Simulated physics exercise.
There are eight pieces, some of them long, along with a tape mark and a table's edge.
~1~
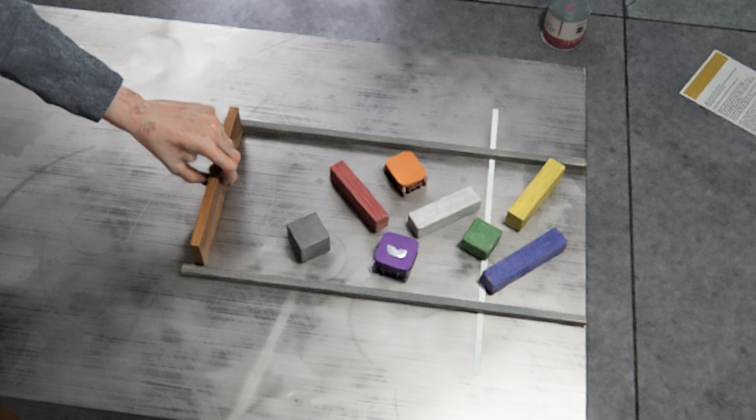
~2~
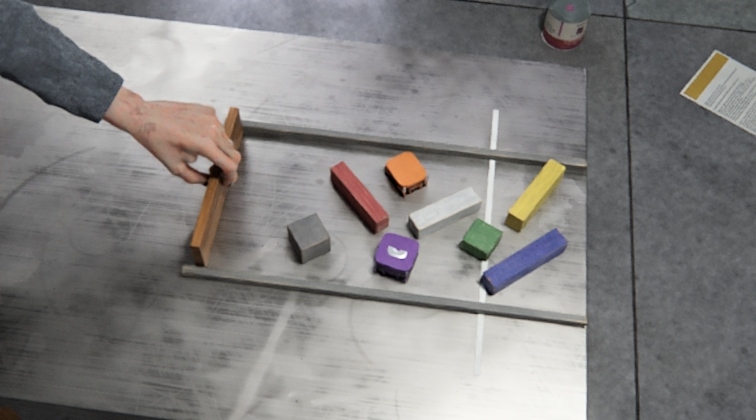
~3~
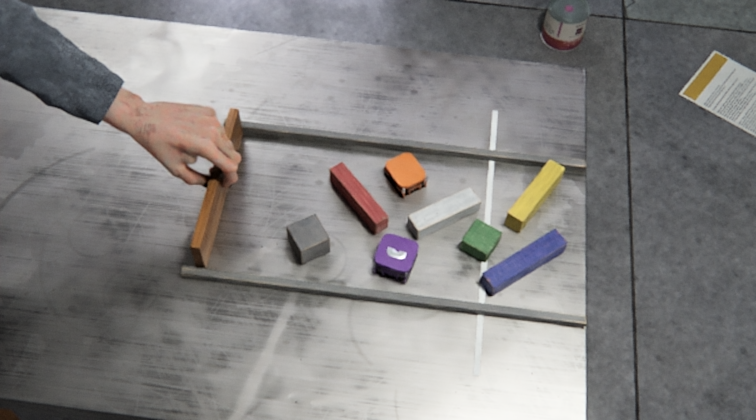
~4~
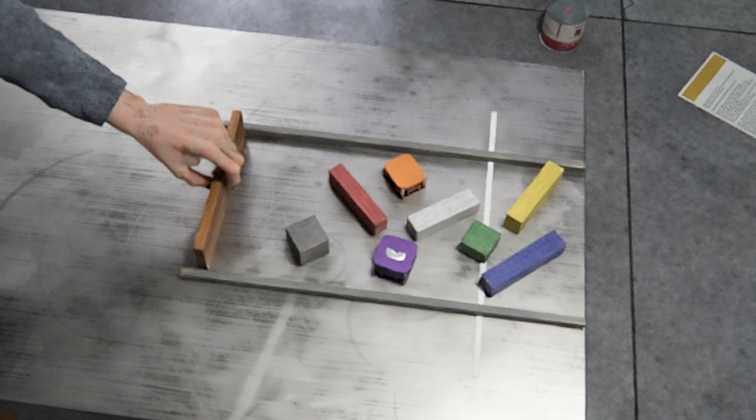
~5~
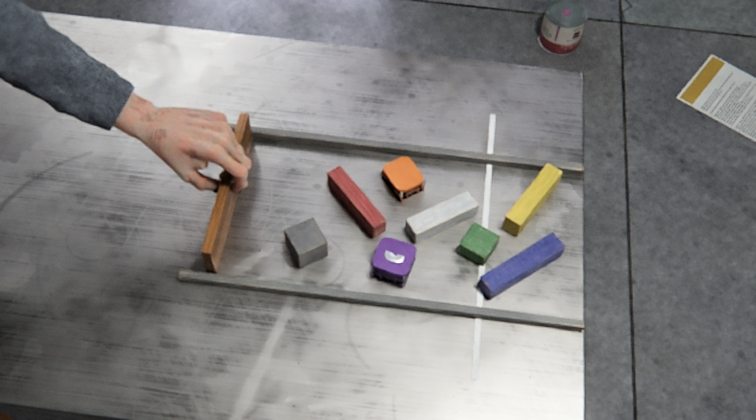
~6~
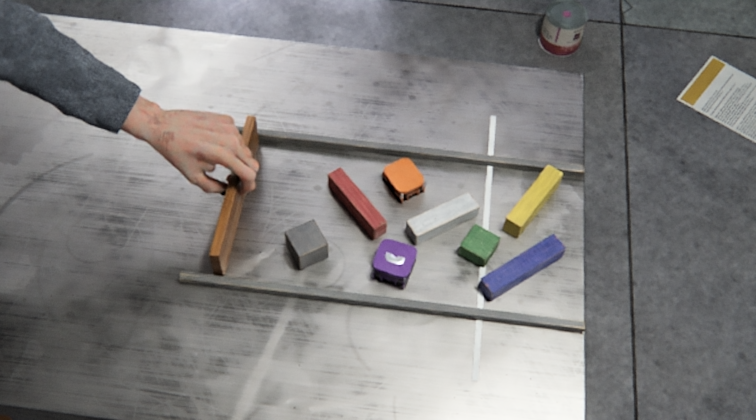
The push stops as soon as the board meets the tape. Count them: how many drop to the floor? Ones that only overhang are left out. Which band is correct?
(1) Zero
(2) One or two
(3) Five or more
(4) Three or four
(1) Zero.
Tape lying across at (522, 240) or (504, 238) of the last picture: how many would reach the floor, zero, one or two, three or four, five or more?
1 or 2, then none.
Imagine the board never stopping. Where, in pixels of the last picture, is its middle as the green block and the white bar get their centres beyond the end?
(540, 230) and then (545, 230), give or take.
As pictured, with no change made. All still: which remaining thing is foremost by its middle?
That's the blue bar.
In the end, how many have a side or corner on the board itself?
The number is 3.
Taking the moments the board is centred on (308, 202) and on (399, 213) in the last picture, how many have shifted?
So 1, and at the other place 5.
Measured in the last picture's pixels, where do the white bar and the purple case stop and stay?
White bar: (525, 215); purple case: (535, 290).
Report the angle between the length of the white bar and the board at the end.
The angle comes out near 20 degrees.
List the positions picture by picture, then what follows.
In the first frame, yellow bar (535, 195); blue bar (524, 261); green block (481, 239); board (218, 184); tape (487, 229).
In the second frame, blue bar (525, 262); white bar (445, 212).
In the third frame, green block (481, 240); grey block (309, 239).
In the fourth frame, yellow bar (534, 197); board (221, 188).
In the fifth frame, blue bar (522, 266); orange case (403, 179).
In the sixth frame, yellow bar (533, 201); blue bar (522, 267); green block (479, 246); board (236, 194); tape (485, 235).
Soon after, none off yet; yellow bar at rest near (533, 201); blue bar at rest near (522, 267); green block at rest near (479, 246).
At rest, the number that fall off is zero.
